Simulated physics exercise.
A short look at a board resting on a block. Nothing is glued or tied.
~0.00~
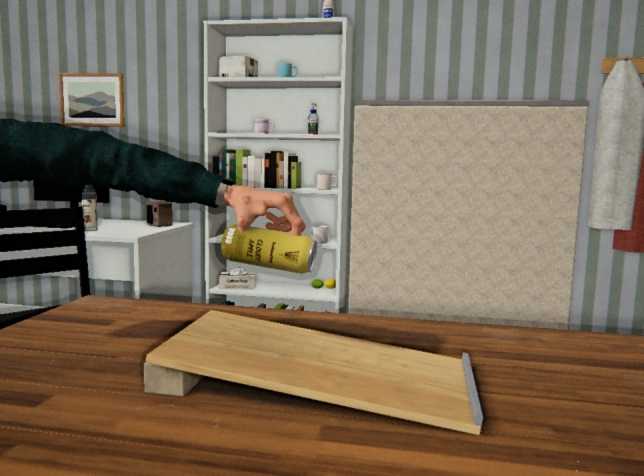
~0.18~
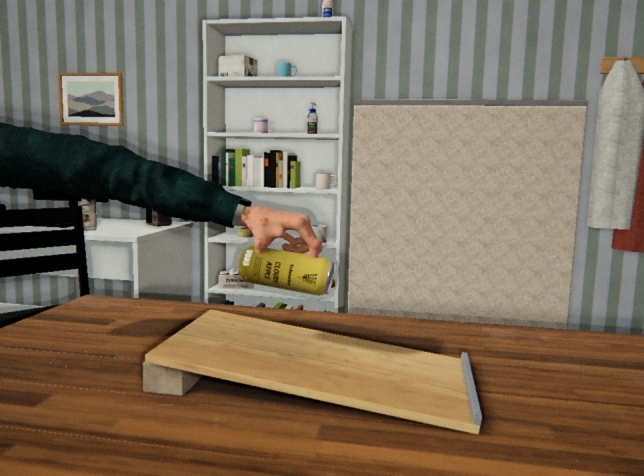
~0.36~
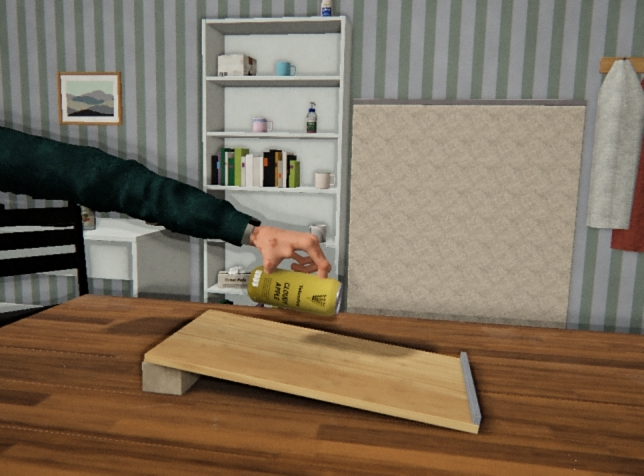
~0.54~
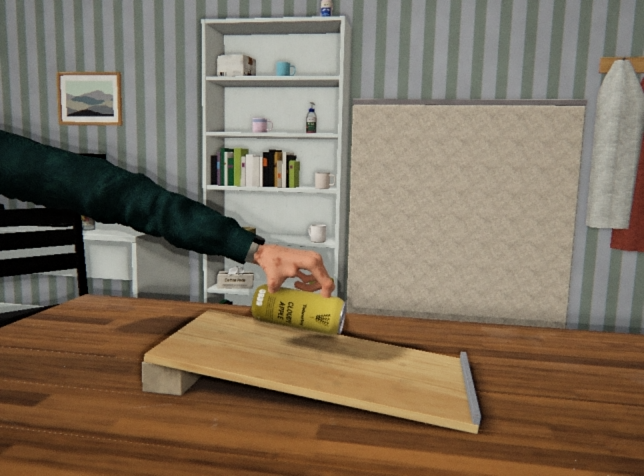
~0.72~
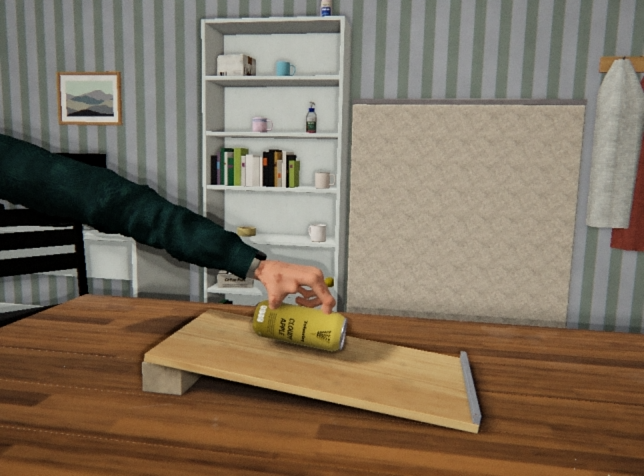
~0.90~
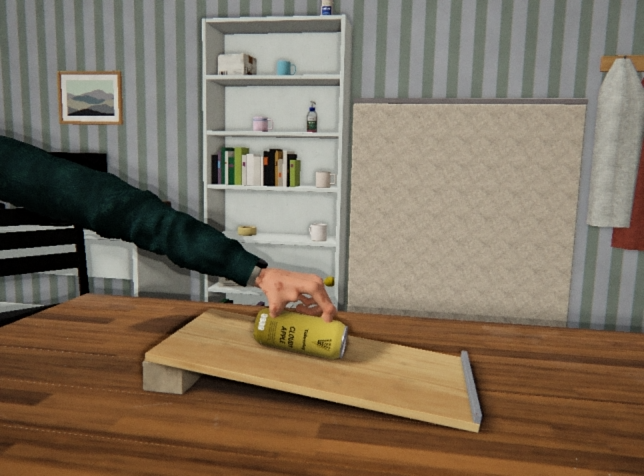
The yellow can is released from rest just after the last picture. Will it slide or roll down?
It stays where it is put.
After 1.20 s, no change.
After 1.60 s, yellow can resting near (301, 334).
In the end (1.9 s), it is unmoved. At the end, from the last picture's camera, yellow can near (301, 334). The yellow can keeps its place.
